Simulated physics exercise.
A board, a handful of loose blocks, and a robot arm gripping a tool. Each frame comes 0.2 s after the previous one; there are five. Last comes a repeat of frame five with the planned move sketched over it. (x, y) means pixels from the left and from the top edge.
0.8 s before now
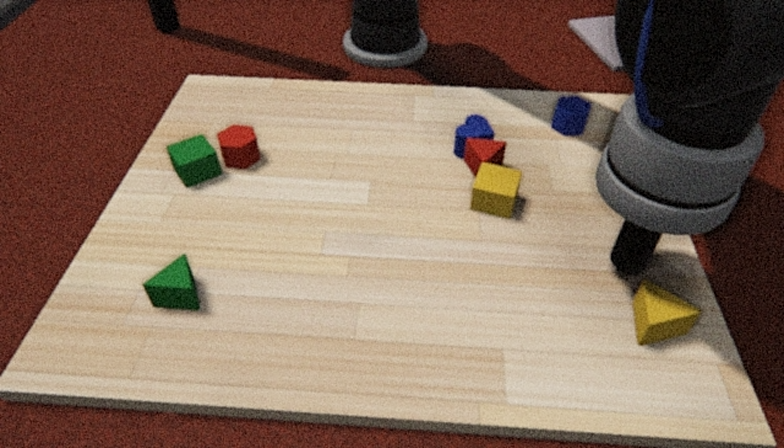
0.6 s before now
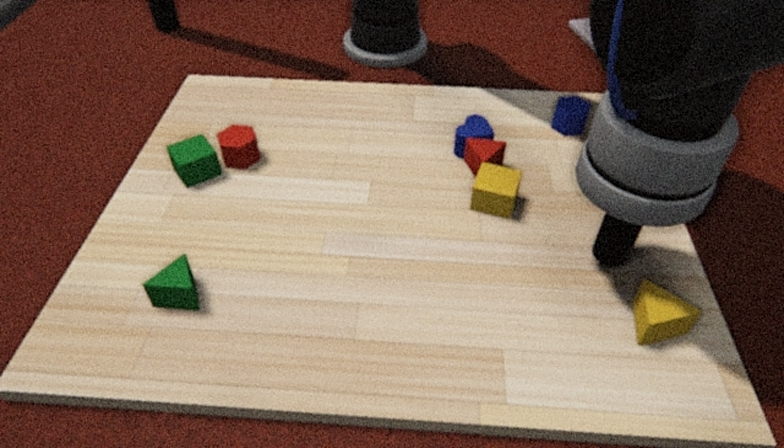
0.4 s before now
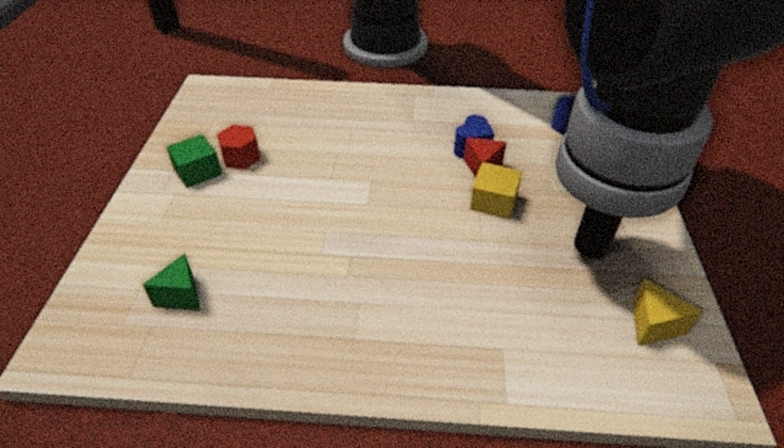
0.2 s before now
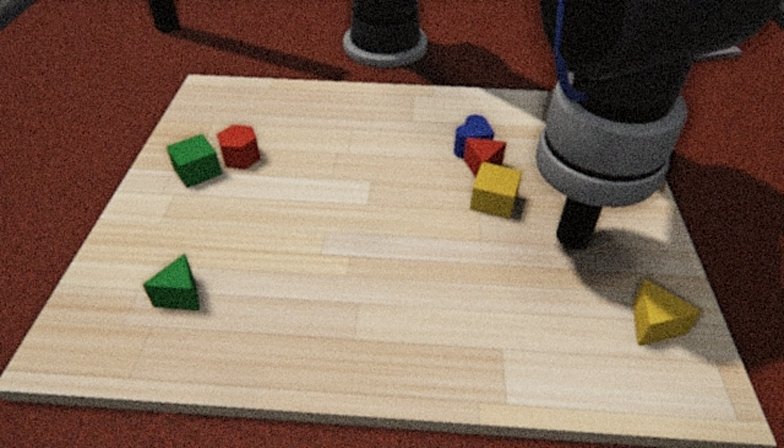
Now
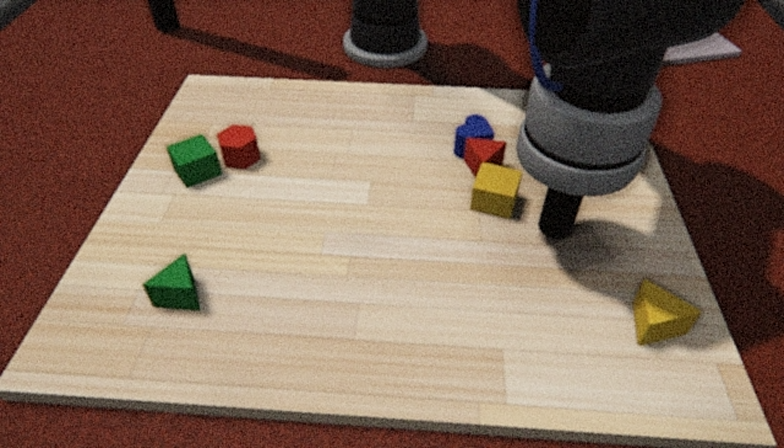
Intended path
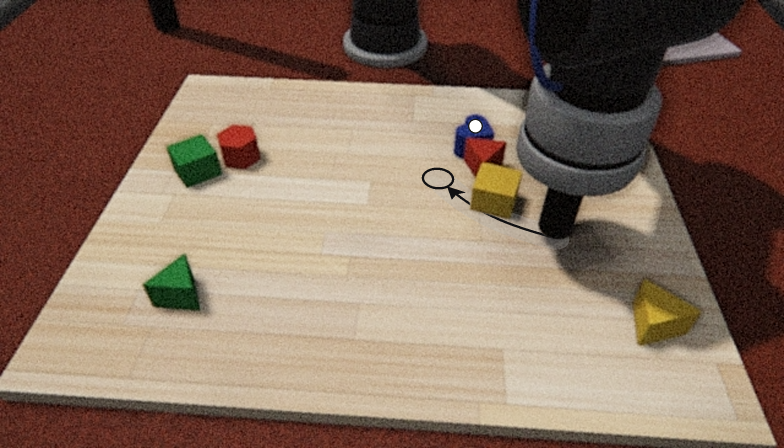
The robot arm, holding a dark tool over a wooden board, moved a short way left and slightly away, nearing the yellow square block, while the scattered red, blue, green and yellow blocks stayed still.
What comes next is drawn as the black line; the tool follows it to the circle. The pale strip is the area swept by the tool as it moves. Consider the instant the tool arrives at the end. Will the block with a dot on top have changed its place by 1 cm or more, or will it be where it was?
It gets pushed out of place.
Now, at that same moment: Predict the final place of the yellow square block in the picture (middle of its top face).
By then it is at (446, 135).
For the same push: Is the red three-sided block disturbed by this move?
Shifted out of place.
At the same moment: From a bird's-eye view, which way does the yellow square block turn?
The block turns clockwise.
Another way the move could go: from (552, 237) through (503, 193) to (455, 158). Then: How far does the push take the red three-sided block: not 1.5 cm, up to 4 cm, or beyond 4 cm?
If I had to pick, the red three-sided block travels beyond 4 cm here.
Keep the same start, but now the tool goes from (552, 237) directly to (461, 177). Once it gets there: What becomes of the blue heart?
The block moves away from its spot.
Drawn move, from (552, 237) via (506, 222) and (467, 202), ending at (438, 178); the dot is on the blue heart.
The first path, step by step. One third of the way, tool (508, 213); red three-sided block (485, 143); yellow square block (486, 172).
Two thirds of the way, tool (468, 192); blue heart (475, 124); red three-sided block (488, 141), turned 15° anticlockwise; yellow square block (462, 155), turned 50° clockwise.
At the end, tool (439, 169); blue heart (479, 118), turned 15° clockwise; red three-sided block (488, 140); yellow square block (446, 135), turned 85° clockwise.
